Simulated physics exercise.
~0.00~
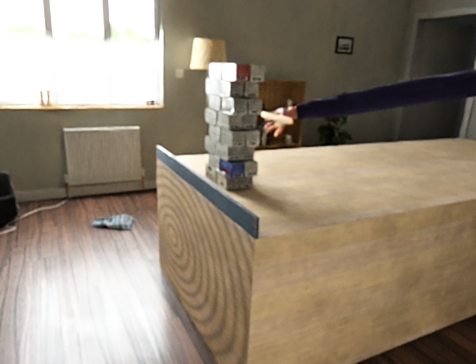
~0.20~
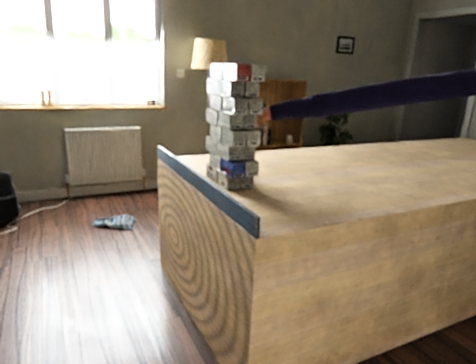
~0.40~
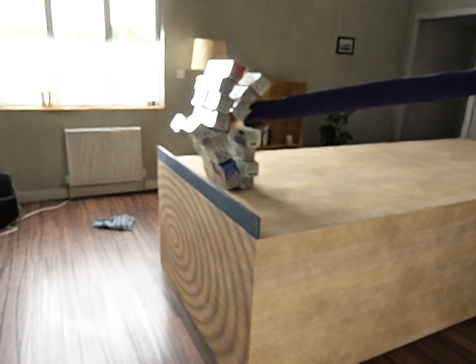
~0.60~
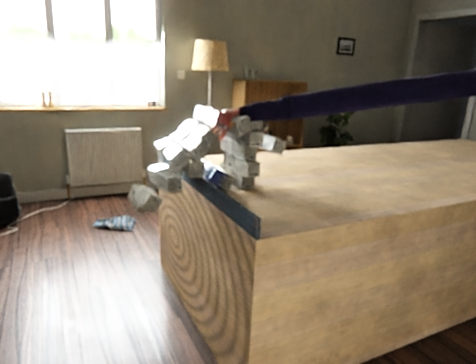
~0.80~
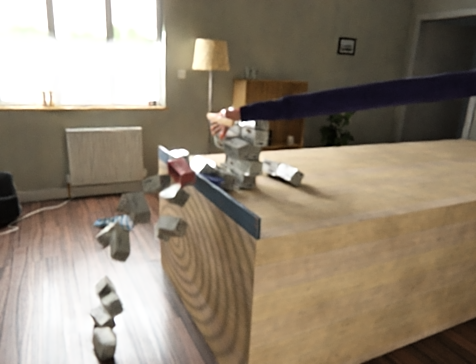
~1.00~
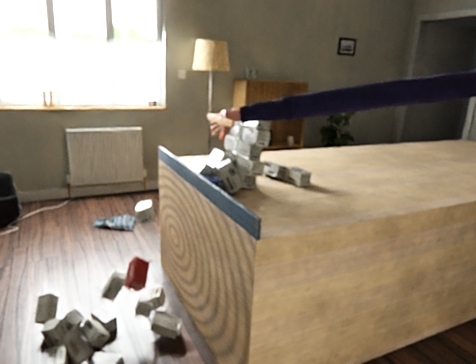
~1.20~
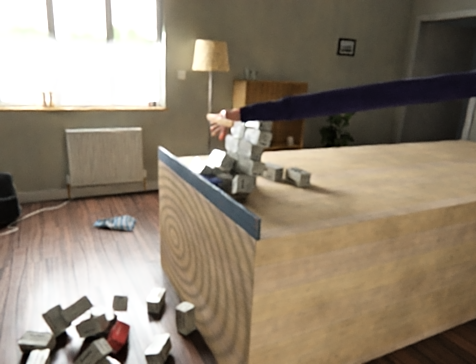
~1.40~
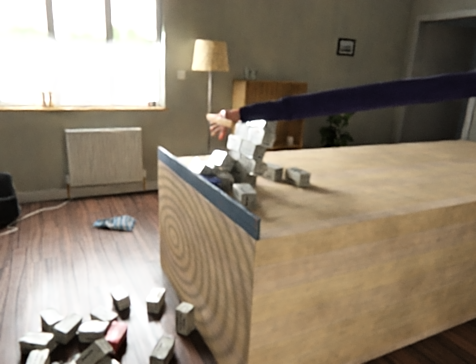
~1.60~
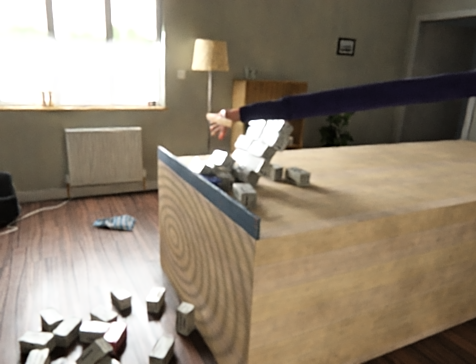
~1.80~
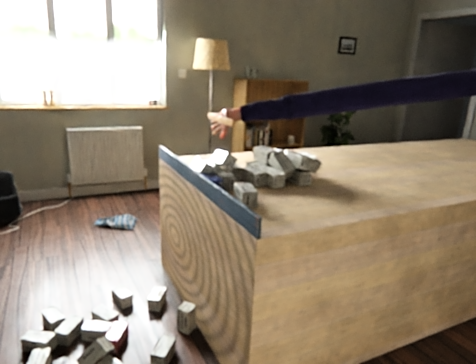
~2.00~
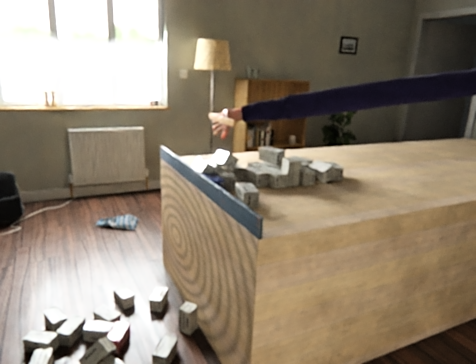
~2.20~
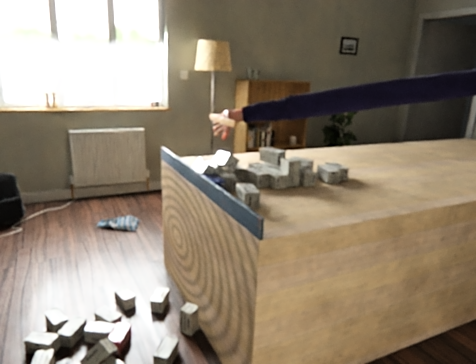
The footage shows an outstretched arm pushing into a stacked tower of grey packets on a cupboard, toppling it leftward so that many, including a red one, tumble over the edge to the floor, before the leaning remainder collapses to the right and settles in a heap on top.
